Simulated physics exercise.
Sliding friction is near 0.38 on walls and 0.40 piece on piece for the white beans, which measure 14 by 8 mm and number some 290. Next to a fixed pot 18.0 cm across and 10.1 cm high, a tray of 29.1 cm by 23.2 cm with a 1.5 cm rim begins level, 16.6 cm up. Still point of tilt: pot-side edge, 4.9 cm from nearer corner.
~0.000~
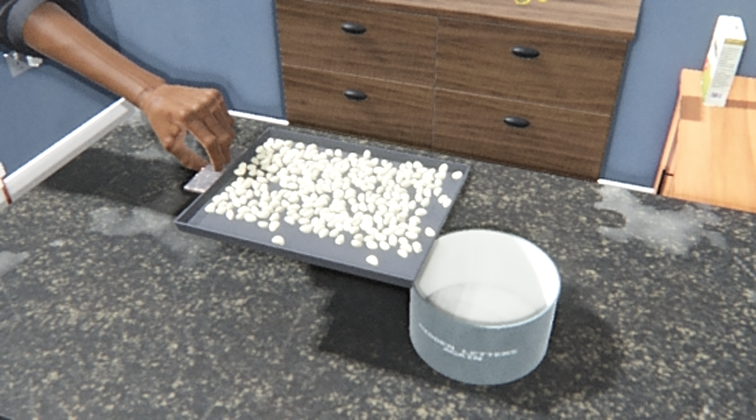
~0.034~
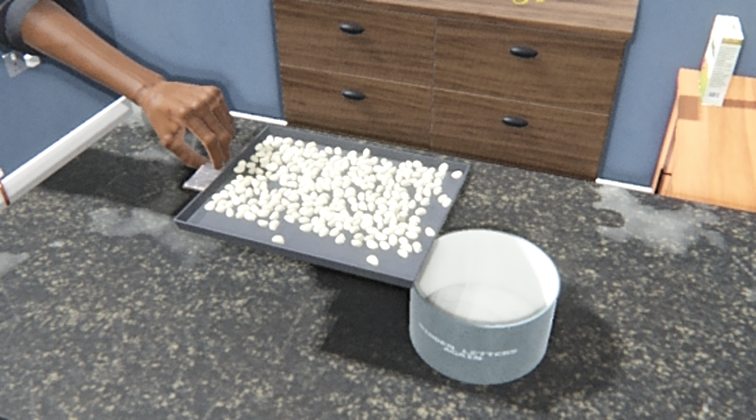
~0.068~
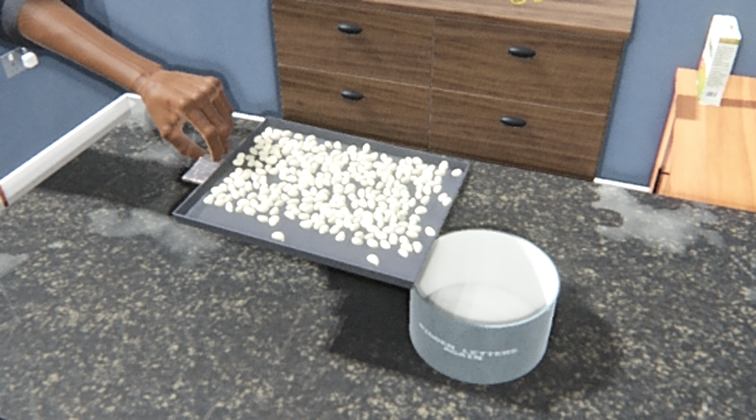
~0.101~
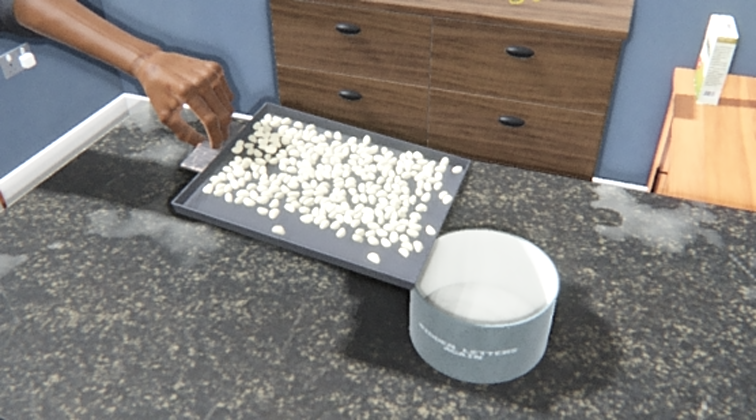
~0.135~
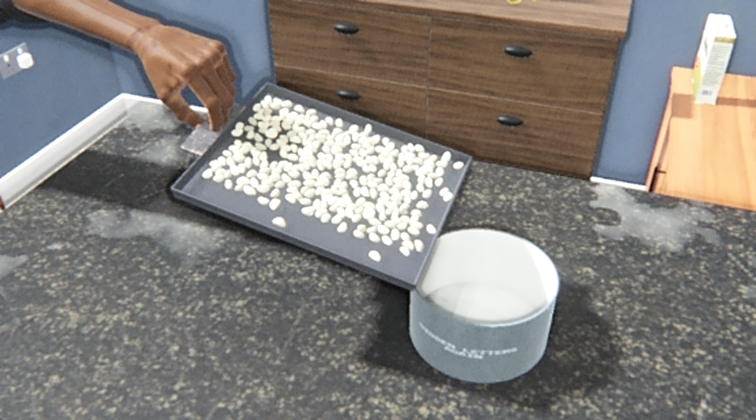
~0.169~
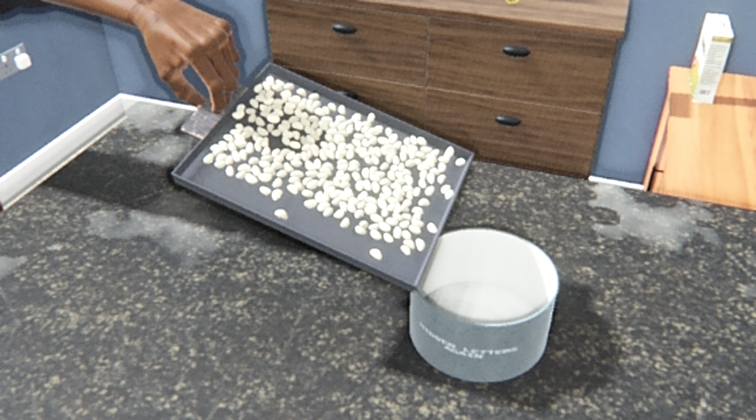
The clip opens on a dark tray scattered with pale pieces, lying nearly flat on a speckled black countertop beside a round pot, with a hand at its far left corner. The hand lifts that side, slowly at first and then faster, and the tray slopes down toward the pot.
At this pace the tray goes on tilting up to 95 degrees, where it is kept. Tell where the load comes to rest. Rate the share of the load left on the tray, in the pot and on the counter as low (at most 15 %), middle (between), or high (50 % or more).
Left on the tray - low, pot - middle, counter - high.
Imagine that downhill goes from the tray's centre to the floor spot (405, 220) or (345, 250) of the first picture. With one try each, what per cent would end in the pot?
I'd put it at roughly 80 per cent for the first tilt and roughly 0 per cent for the second.
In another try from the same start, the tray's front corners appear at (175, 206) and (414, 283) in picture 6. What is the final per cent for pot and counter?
Pot 0; counter 100.
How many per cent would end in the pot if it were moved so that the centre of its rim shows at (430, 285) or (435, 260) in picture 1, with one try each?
Roughly 40 per cent, then 5 per cent.
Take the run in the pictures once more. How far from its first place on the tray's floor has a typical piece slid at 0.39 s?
3 cm.
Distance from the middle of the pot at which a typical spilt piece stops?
About 18 cm from the centre.
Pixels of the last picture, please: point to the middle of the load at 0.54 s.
Estimated centre of load: Around (444, 241).
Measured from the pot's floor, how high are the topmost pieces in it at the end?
It stands at some 1.5 cm.
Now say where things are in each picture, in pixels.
Tray tilt 0 degrees, front corners at (178, 221) and (411, 277); middle of the pieces at (335, 188); pot at (484, 274), in the first frame.
Tray tilt 1 degrees, front corners at (177, 219) and (412, 278); middle of the pieces at (335, 187), in the second frame.
Tray tilt 3 degrees, front corners at (177, 213) and (412, 279), lowest corner right front; middle of the pieces at (335, 182), in the third frame.
Tray tilt 7 degrees, front corners at (175, 202) and (413, 280), lowest corner right front; middle of the pieces at (335, 175), in the fourth frame.
Tray tilt 13 degrees, front corners at (175, 187) and (415, 282), lowest corner right front; middle of the pieces at (336, 166), in the fifth frame.
Tray tilt 19 degrees, front corners at (176, 173) and (416, 284), lowest corner right front; middle of the pieces at (339, 156); pot at (484, 273). The tray's pace is about 175 degrees a second, in the sixth frame.
After 0.39 s, tilt 58 degrees; the tray holds 100 %, the pot 0 %.
After 0.54 s, tilt 84 degrees; the tray holds 85 %, the pot 0 %.
Then, at 0.81 s, tilt 95 degrees; the tray holds 0 %, the pot 30 %.
In the end, at 2.4 s, tray 0 %, pot 30 %, counter 70 %.
